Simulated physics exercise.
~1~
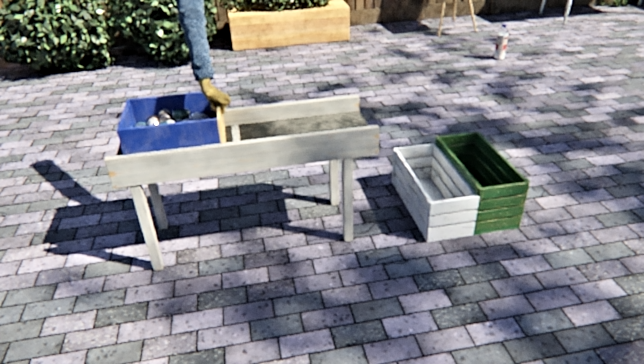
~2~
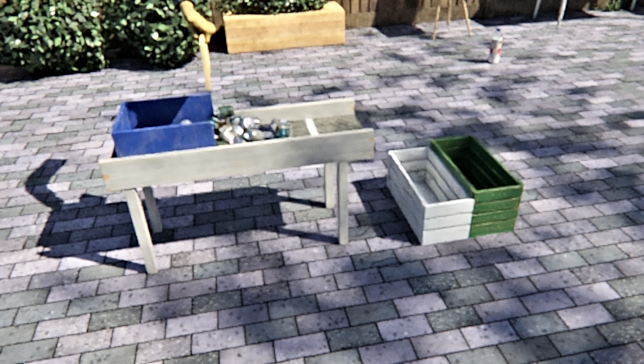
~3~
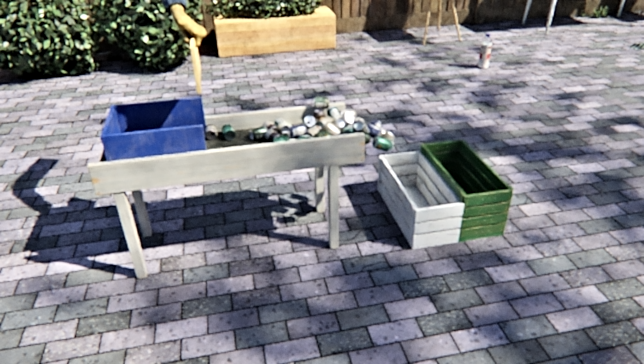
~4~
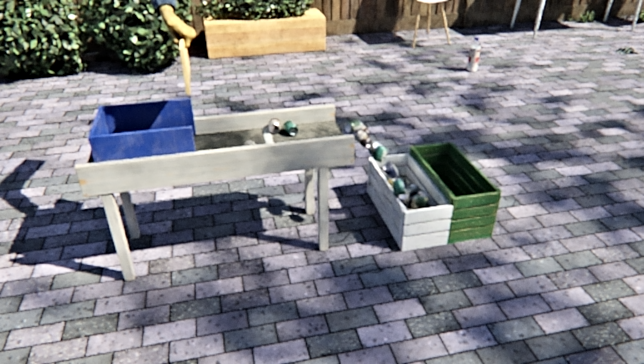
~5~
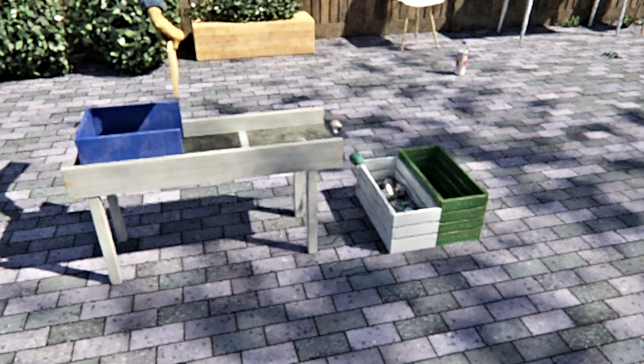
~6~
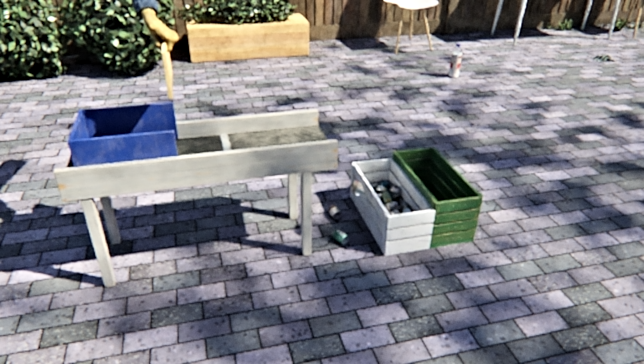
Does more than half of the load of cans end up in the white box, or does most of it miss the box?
More than half of the cans end up in the white box. Only a few miss it and lie on the paving just short of it.
